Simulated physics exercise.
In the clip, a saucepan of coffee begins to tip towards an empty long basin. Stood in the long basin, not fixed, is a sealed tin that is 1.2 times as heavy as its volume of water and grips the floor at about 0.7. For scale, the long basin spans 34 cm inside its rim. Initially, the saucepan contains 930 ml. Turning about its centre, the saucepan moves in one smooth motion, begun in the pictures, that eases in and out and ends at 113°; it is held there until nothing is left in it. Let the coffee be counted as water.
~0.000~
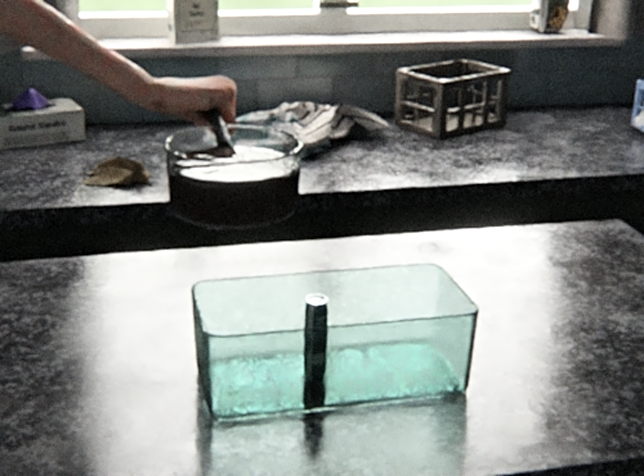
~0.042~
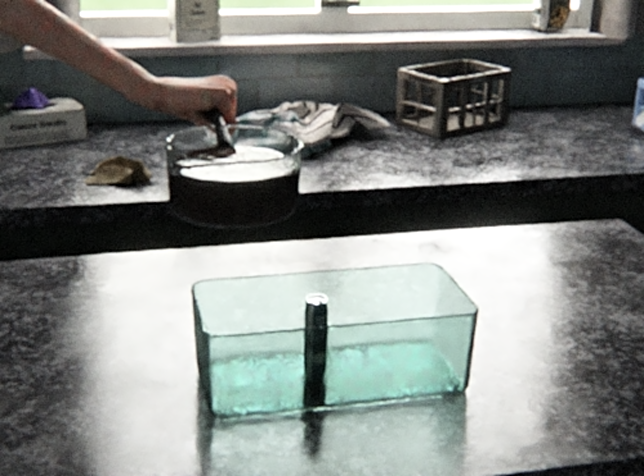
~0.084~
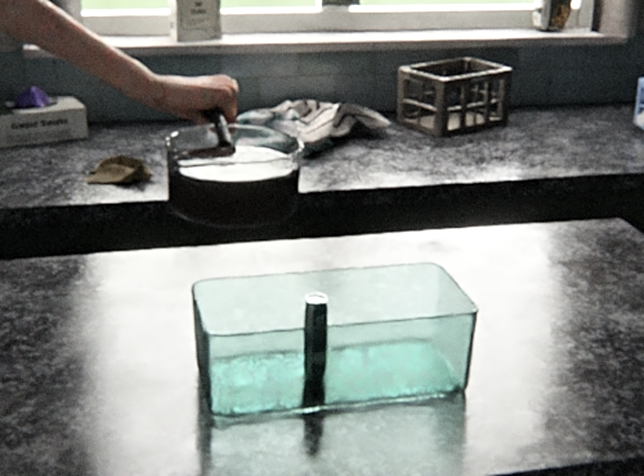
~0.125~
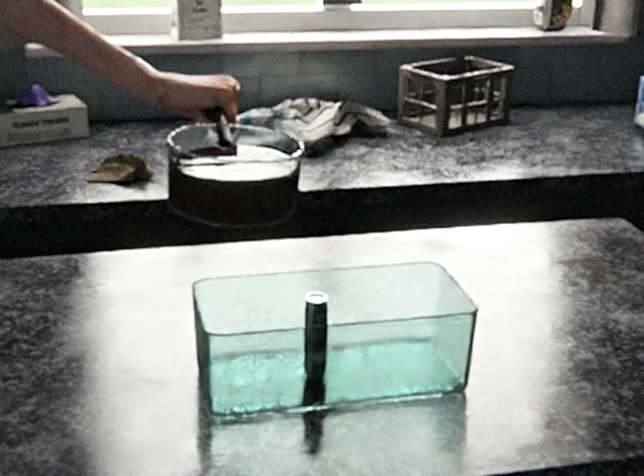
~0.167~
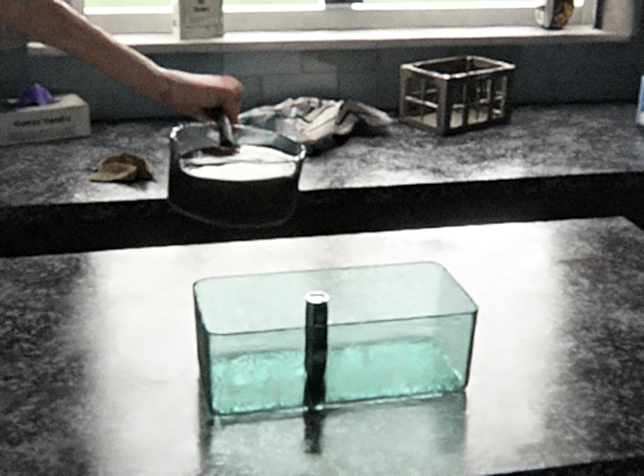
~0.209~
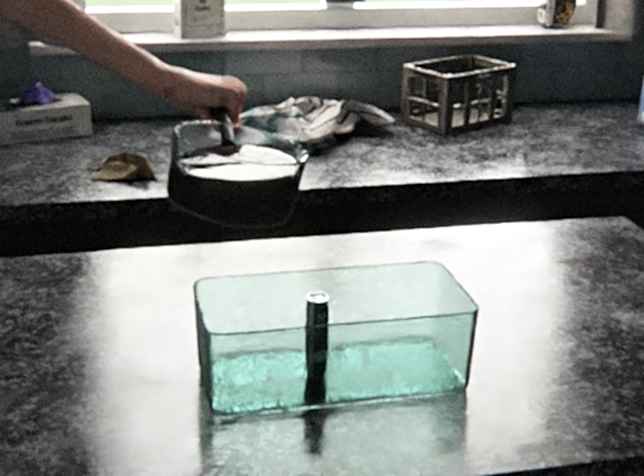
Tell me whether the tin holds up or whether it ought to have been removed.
The tin holds up.
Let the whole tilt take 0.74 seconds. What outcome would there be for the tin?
Result: Tin upright.
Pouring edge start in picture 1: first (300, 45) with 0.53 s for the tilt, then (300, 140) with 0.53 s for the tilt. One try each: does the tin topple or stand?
Trial 1 - tin stays standing; trial 2 - tin tips.
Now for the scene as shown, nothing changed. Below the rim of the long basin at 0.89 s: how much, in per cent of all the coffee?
The fraction sits near 80 in a hundred.
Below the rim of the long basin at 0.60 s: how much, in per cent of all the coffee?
Roughly 6 percent of it.
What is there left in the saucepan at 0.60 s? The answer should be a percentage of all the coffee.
Close to 58 in a hundred.
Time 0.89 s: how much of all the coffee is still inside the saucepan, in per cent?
9 %.
After 0.60 s the tilt is 72° and 58 per cent is still to pour; the tin stands where it began.
After 0.89 s the tilt is 109° and 9 per cent is still to pour; the tin stands where it began.
After 1.19 s the tilt is 113° and 0 per cent is still to pour; the tin stands where it began.
After 1.52 s the tilt is 113° and 0 per cent is still to pour; the tin stands where it began.
In the end the tin stands where it began.
